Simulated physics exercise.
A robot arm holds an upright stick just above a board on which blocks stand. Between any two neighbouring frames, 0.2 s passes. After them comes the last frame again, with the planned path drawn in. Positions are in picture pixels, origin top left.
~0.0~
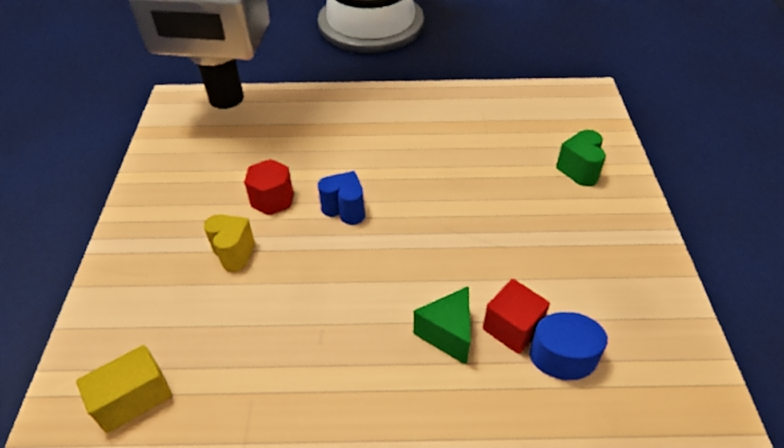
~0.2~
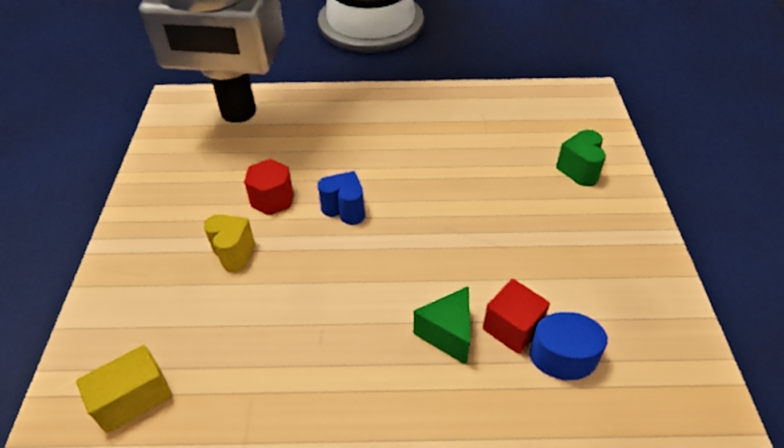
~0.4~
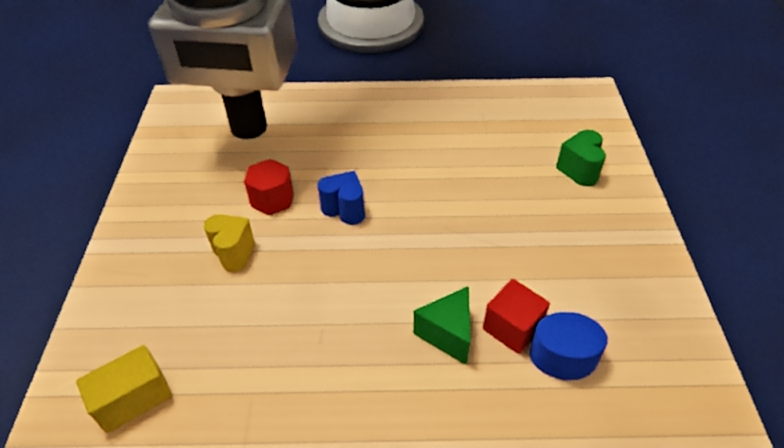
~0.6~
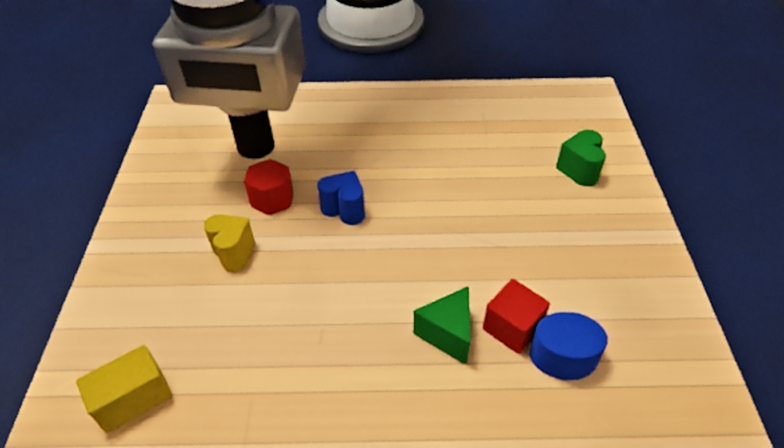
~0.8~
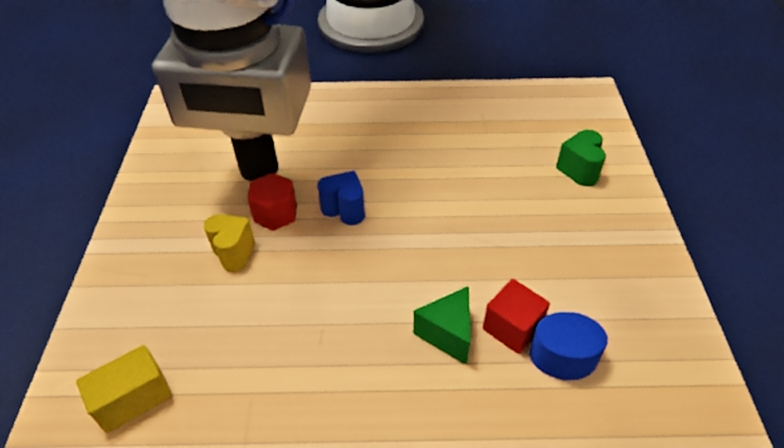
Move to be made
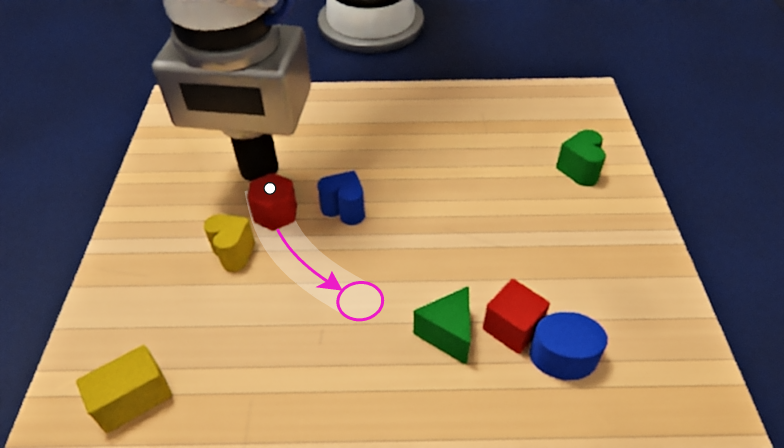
A robot arm moves its stick toward the red hexagon and nudges it slightly forward.
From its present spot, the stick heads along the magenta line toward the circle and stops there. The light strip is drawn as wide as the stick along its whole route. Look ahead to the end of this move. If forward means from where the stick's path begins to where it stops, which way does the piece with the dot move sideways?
Seen from start to end, it moves right.
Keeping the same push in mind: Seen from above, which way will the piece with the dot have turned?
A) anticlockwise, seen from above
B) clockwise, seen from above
The answer is B.
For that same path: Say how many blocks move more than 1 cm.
One block, no more.
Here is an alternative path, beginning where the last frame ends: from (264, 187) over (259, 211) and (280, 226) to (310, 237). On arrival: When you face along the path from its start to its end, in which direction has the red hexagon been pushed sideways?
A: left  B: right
The one that fits is B, right.
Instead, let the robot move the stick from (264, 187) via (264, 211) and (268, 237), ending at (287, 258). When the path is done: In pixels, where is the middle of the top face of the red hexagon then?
It will end up at (296, 267).
The drawn path runs from (264, 187) through (277, 228) and (309, 268) to (360, 301); the dot is on the red hexagon.
The first path, step by step. One third of the way, stick (273, 210); red hexagon (284, 234).
Two thirds of the way, stick (306, 250); red hexagon (305, 281), turned 35° clockwise.
At the end, stick (359, 283); yellow heart-shaped block not moved; red hexagon (323, 310), turned 105° clockwise.
